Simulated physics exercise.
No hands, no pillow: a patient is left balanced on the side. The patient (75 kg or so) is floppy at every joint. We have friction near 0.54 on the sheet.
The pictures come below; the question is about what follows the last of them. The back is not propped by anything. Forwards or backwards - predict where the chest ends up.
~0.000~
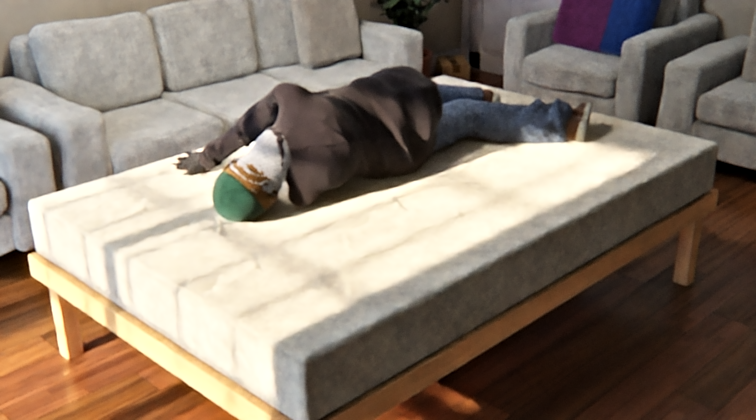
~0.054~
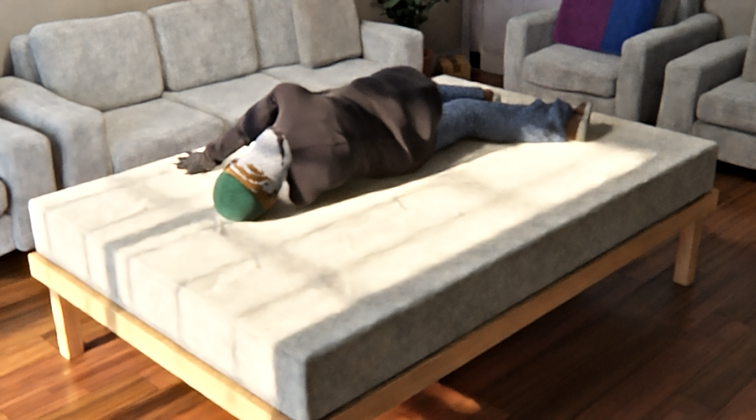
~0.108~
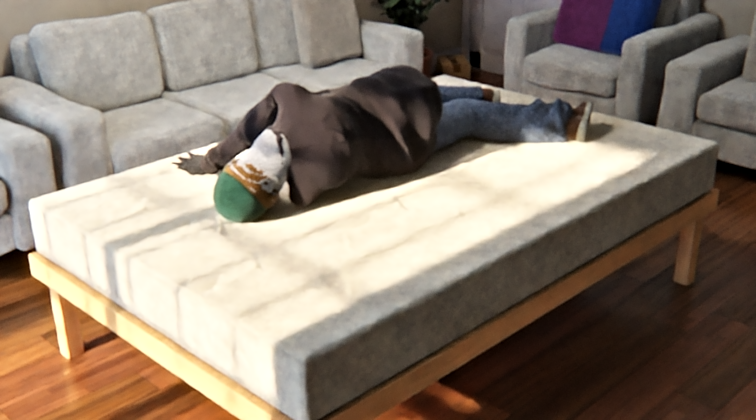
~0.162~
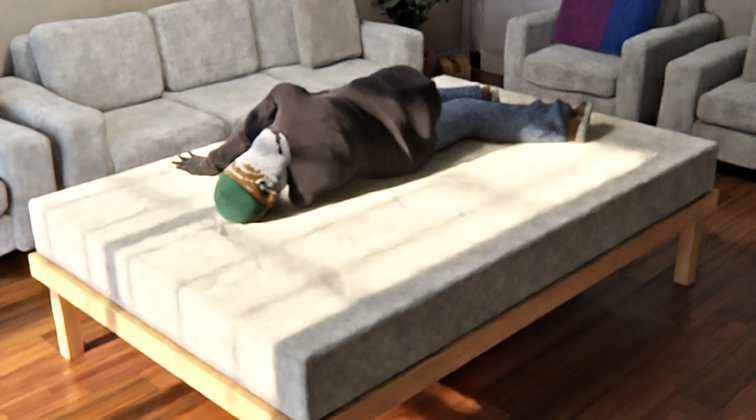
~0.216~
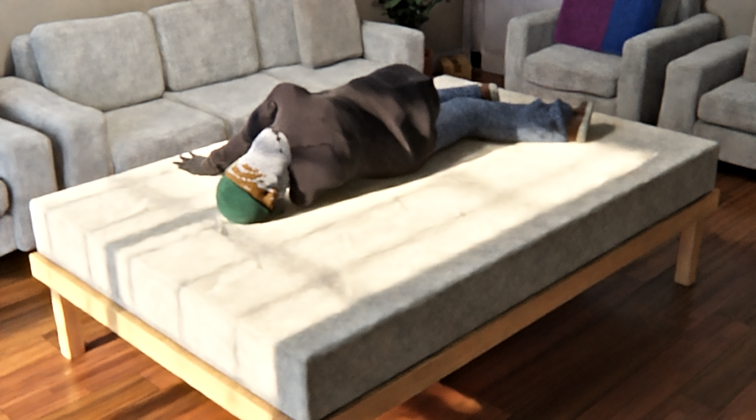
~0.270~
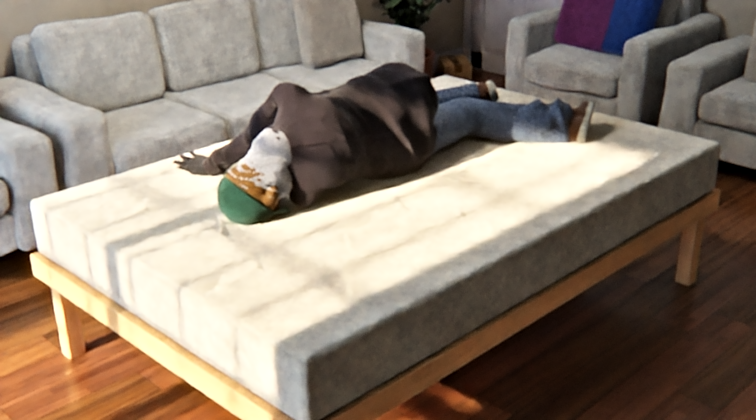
Watch it slump belly-ward.
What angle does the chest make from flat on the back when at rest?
Around 120 degrees from flat on the back.
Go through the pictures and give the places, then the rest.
In the first picture, chest (306, 144); shoulders at 100°.
In the second picture, chest (306, 143); shoulders at 100°.
In the third picture, chest (306, 143); shoulders at 100°.
In the fourth picture, chest (305, 143); shoulders at 100°.
In the fifth picture, chest (306, 143); shoulders at 105°.
In the sixth picture, chest (306, 143); shoulders at 105°.
After 0.54 s the chest is turned 110° from lying flat on the back, near (301, 144) in the last picture's view.
After 0.94 s the chest is turned 120° from lying flat on the back, near (296, 146) in the last picture's view.
After 1.54 s the chest is turned 120° from lying flat on the back, near (297, 147) in the last picture's view.
Final state at 3.5 s, chest rolls forwards.
